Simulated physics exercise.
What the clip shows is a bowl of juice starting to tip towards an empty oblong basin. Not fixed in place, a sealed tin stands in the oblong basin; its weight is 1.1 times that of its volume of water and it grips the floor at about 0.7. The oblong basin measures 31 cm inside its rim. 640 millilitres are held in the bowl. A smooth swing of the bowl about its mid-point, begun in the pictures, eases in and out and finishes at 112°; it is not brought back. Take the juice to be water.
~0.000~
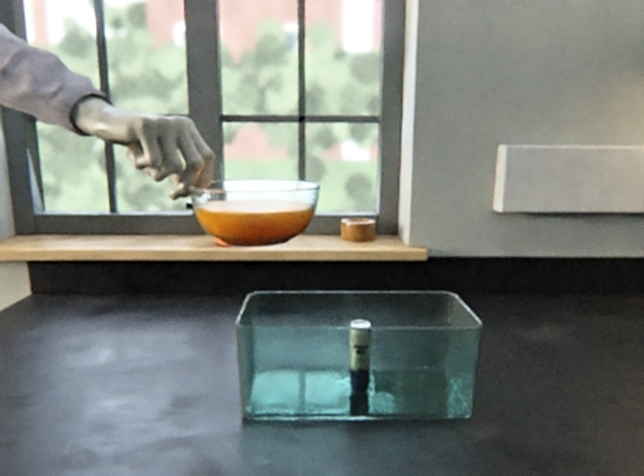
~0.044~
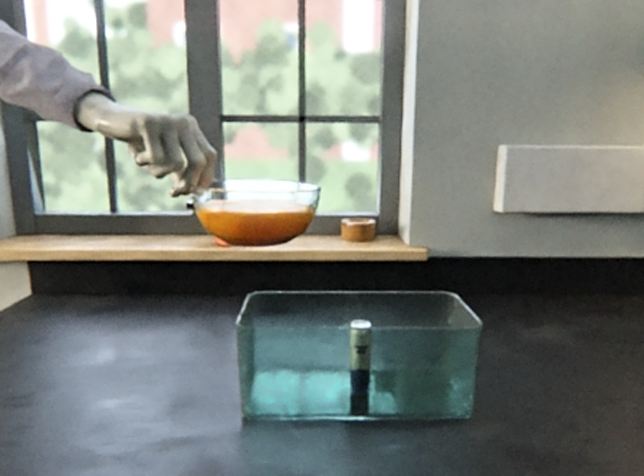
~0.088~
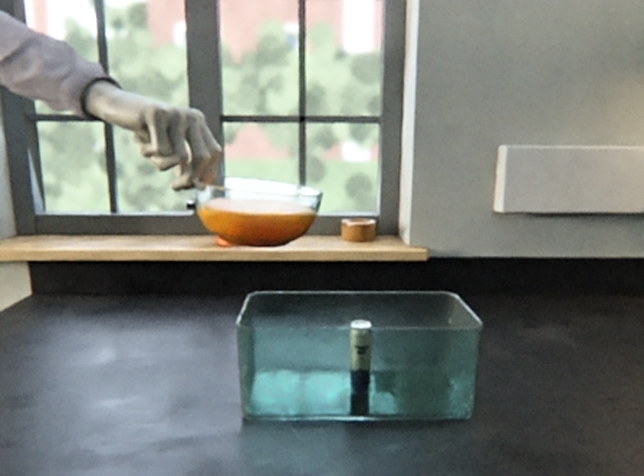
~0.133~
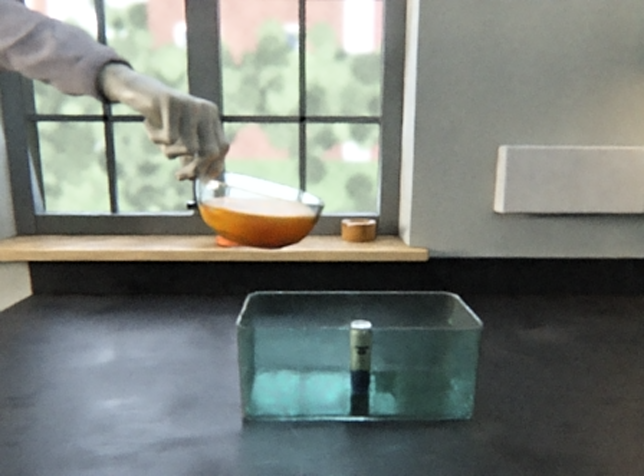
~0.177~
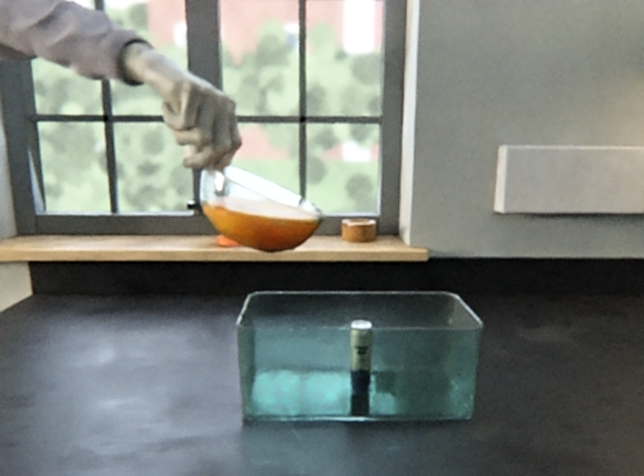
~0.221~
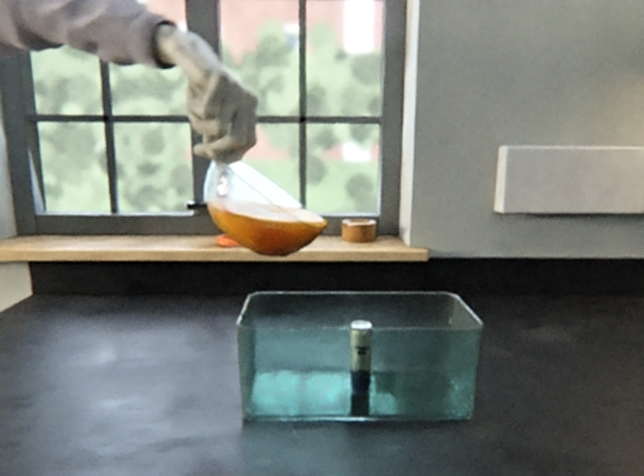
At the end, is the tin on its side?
I reckon it can't hold on.
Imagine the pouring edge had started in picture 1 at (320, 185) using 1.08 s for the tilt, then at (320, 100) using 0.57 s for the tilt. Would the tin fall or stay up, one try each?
First it stays on its base; then it stays on its base.
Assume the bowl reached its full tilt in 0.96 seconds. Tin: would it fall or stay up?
Then the tin does not tip.
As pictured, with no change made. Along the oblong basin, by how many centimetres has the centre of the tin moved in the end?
It finishes around 8.0 cm from where it began.
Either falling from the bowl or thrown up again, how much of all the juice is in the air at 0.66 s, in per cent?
Roughly 2 per cent.
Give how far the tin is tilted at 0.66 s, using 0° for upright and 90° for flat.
15°.
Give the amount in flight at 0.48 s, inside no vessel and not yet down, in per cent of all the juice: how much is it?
Some 32 % is the figure.
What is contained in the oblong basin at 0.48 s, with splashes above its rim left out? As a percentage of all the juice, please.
I reckon close to 62 percent of it.
Then, 0.48 s in, the tilt is 105° and 6 per cent is still to pour; the tin stands where it began.
Then, 0.66 s in, the tilt is 112° and 0 per cent is still to pour; the tin leans 17°.
Then, 0.86 s in, the tilt is 112° and 0 per cent is still to pour; the tin lies on its side.
Then, 1.07 s in, the tilt is 112° and 0 per cent is still to pour; the tin lies on its side.
Finally, the tin lies on its side.
